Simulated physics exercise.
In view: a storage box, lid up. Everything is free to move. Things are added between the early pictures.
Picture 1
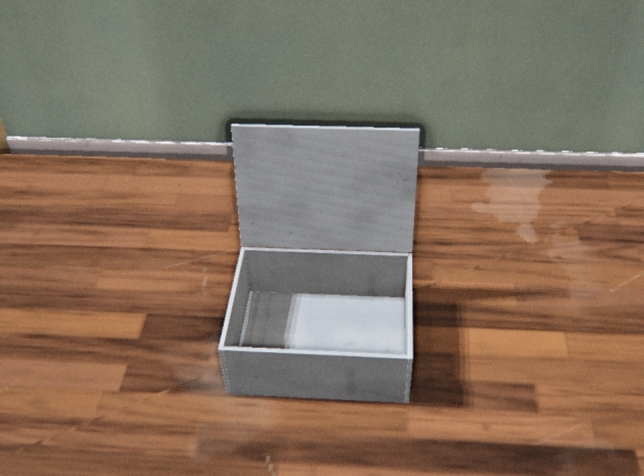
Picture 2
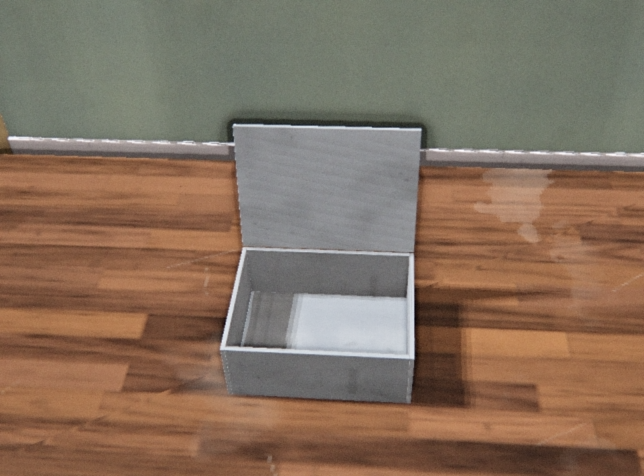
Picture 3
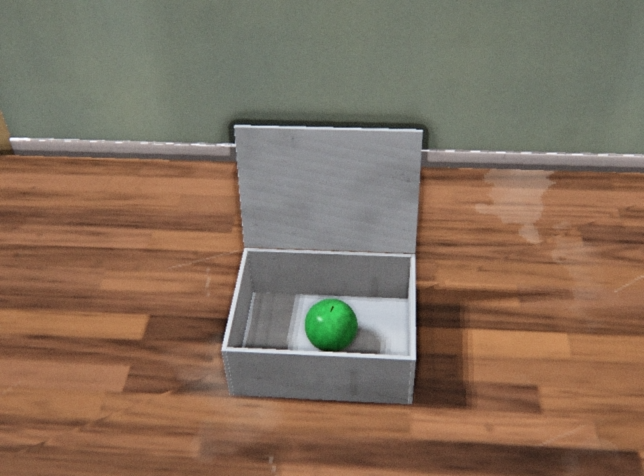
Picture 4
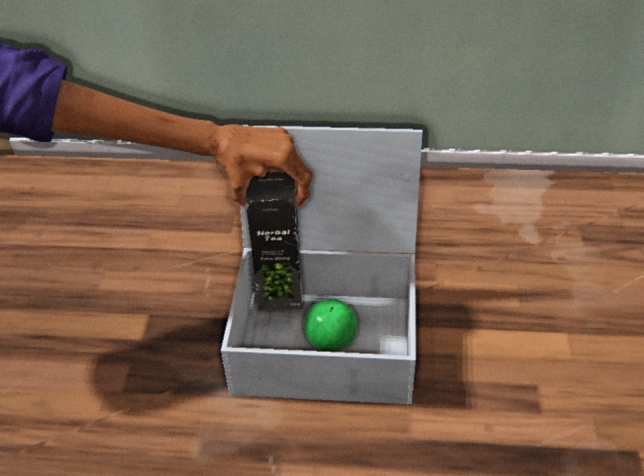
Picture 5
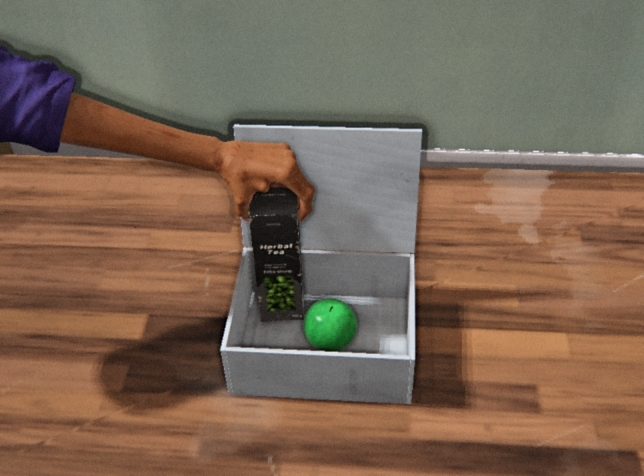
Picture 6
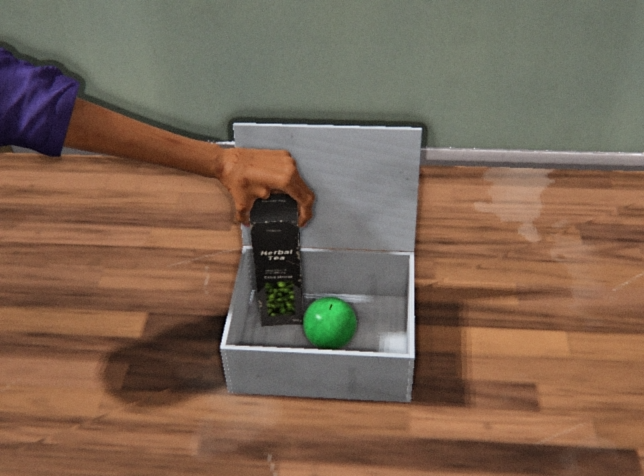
The video shows an open gray box on a wooden floor, empty at first, then with a green apple inside. A hand reaches in from the left holding a black herbal tea carton and lowers it slightly into the box beside the apple.
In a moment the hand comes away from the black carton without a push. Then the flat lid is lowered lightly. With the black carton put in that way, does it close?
Here the lid will not close.
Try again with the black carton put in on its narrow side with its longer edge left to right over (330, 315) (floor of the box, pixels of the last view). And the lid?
Then it closes.
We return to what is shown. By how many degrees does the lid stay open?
Some 20° above the rim.
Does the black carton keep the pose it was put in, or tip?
The black carton ends up tilted.
Then, 1.40 s on from there, lid 77° above the rim; black carton turned 4° from how it was put near (278, 266).
Then, 2.00 s on from there, lid 37° above the rim; black carton turned 49° from how it was put near (278, 316).
Then, 2.70 s on from there, lid 21° above the rim; black carton turned 55° from how it was put near (283, 316); green apple shifted a little.
In the end, lid 21° above the rim; toppled in the box, black carton; green apple unmoved. At the end, from the last picture's camera, black carton near (282, 316).
